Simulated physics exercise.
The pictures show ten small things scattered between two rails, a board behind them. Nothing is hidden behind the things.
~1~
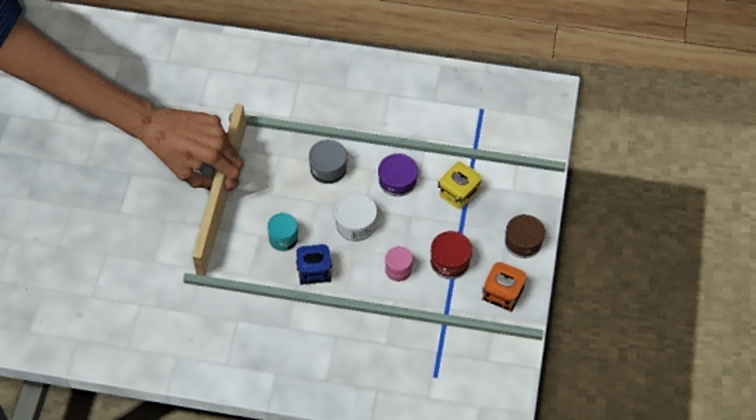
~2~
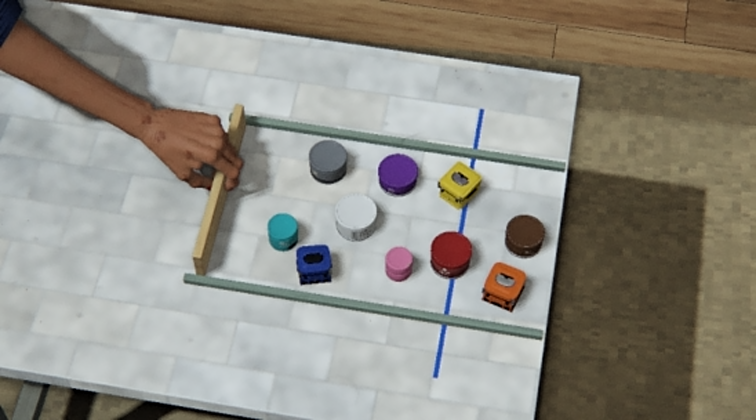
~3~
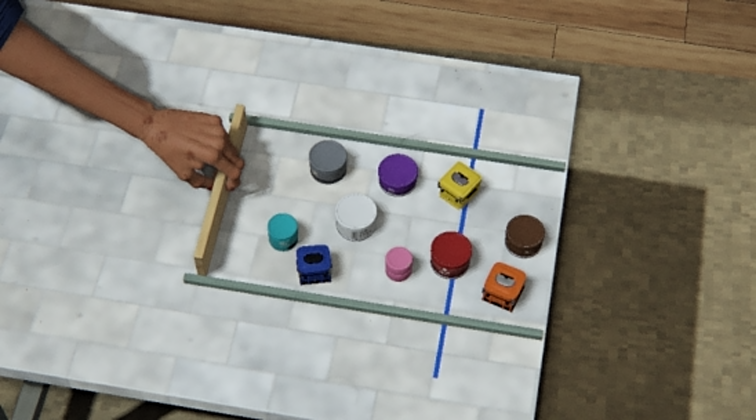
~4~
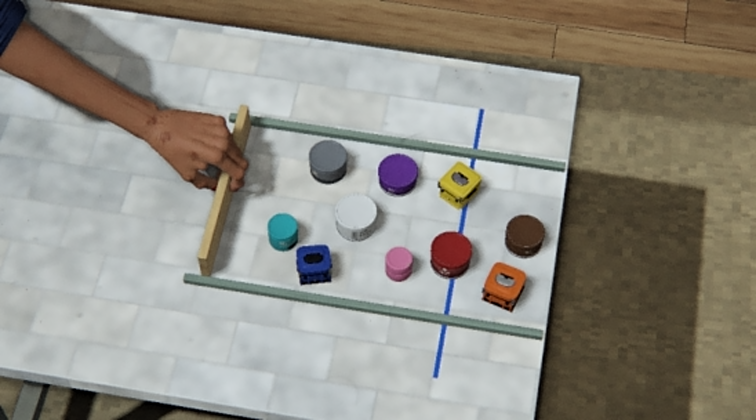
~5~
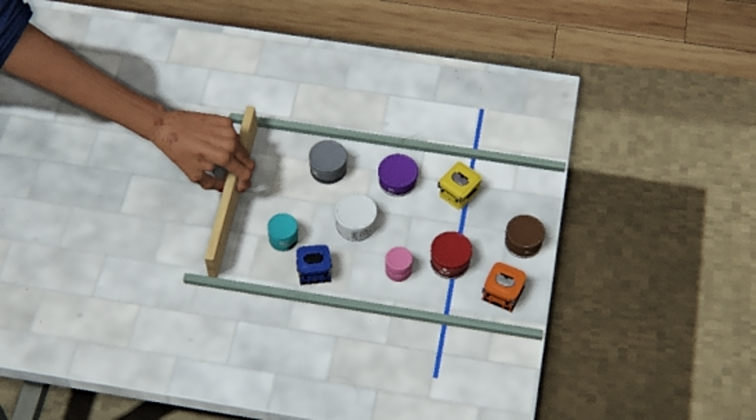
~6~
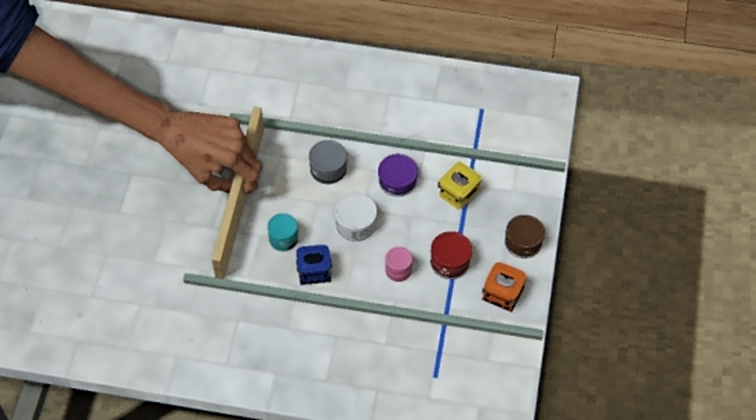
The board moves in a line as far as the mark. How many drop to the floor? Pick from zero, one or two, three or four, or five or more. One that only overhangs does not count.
Here the number that fall off is zero.
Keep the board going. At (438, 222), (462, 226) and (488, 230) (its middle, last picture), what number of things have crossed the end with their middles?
In that order 0, 0 and 1.
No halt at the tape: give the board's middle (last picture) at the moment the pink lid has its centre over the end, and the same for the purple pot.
At (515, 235) for the pink lid; at (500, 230) for the purple pot.
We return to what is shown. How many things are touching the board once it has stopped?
In contact: 4.
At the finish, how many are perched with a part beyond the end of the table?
The number is 1.
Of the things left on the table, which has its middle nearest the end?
That is the brown tin.
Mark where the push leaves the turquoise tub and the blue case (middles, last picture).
Near (468, 268) and (465, 297).
Soon after, none off yet; brown tin at rest near (524, 237); orange case at rest near (504, 286); red tin at rest near (451, 256).
In the end, the number that fall off is zero.
